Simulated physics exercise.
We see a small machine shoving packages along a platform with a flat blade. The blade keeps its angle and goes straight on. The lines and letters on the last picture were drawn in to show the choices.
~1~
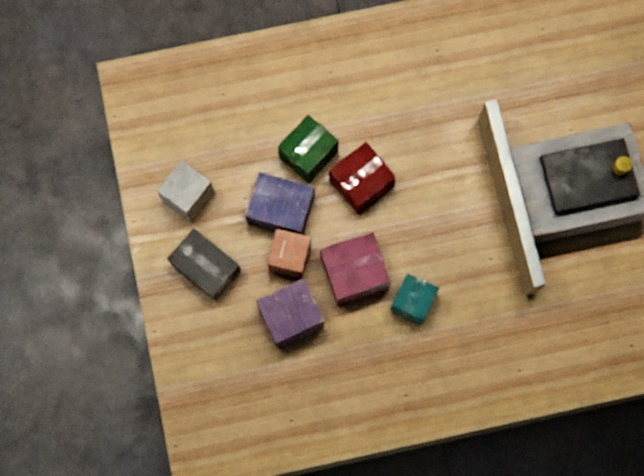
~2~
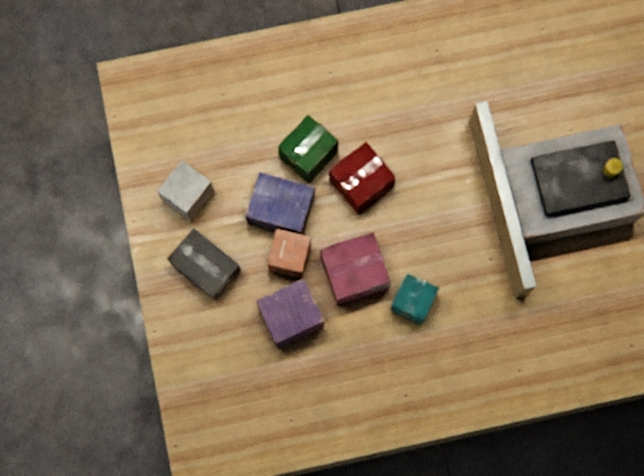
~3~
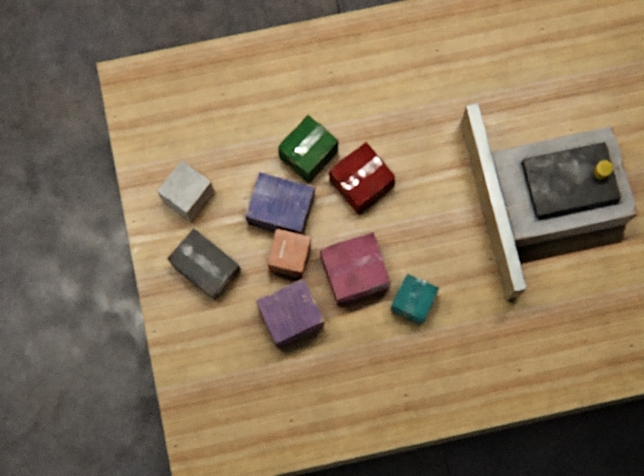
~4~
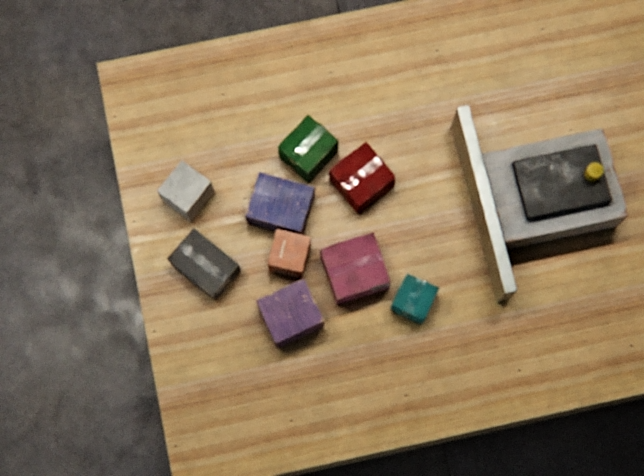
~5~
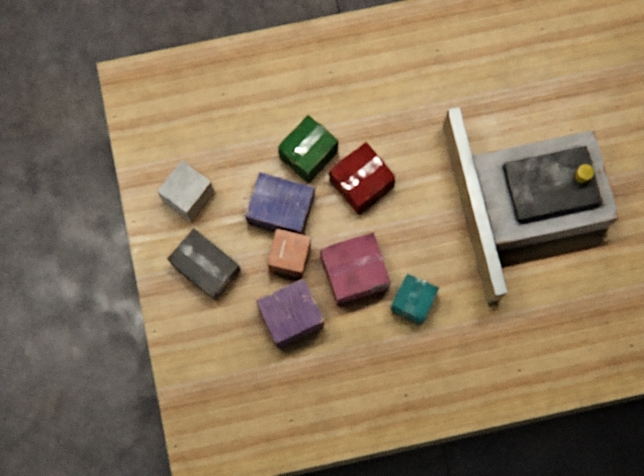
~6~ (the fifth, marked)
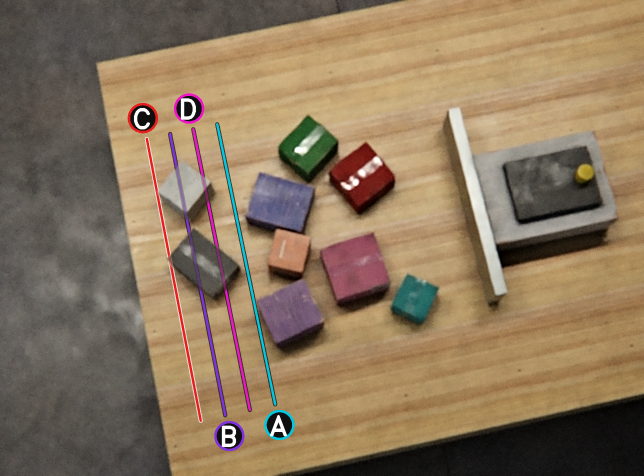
At the start, a cluster of colourful boxes sits on a wooden platform, with a small grey machine and its flat blade off to the right. The machine slides slowly left, a short distance, narrowing the gap to the red and turquoise boxes. By the end, it has touched none, and every box remains still.
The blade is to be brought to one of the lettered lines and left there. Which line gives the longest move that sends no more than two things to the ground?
The farthest such stop is D.
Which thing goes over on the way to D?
It is the grey parcel.
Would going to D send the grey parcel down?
Yes.
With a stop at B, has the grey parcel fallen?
By then, yes.
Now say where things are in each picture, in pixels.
The first picture shows white crate (186, 192); turquoise parcel (414, 299); grey parcel (204, 264).
The second picture shows robot (574, 179); green box (309, 149).
The third picture shows robot (564, 181); blue crate (281, 206).
The fourth picture shows robot (555, 183); red box (362, 178).
The fifth picture shows robot (546, 185); white crate (186, 192); turquoise parcel (414, 299); grey parcel (204, 264).
On the marked copy, A at (245, 260); B at (197, 271); C at (173, 276); D at (221, 266).
With D. Early on, robot (455, 204); turquoise parcel (374, 314); red box (343, 186).
Further on, robot (364, 223); grey parcel (169, 273); white crate (170, 186).
At the end, robot (292, 239); grey parcel over the edge; blue crate (135, 240); one fallen.
As for the rest, A is within the limit but short; B drops three; C drops four.
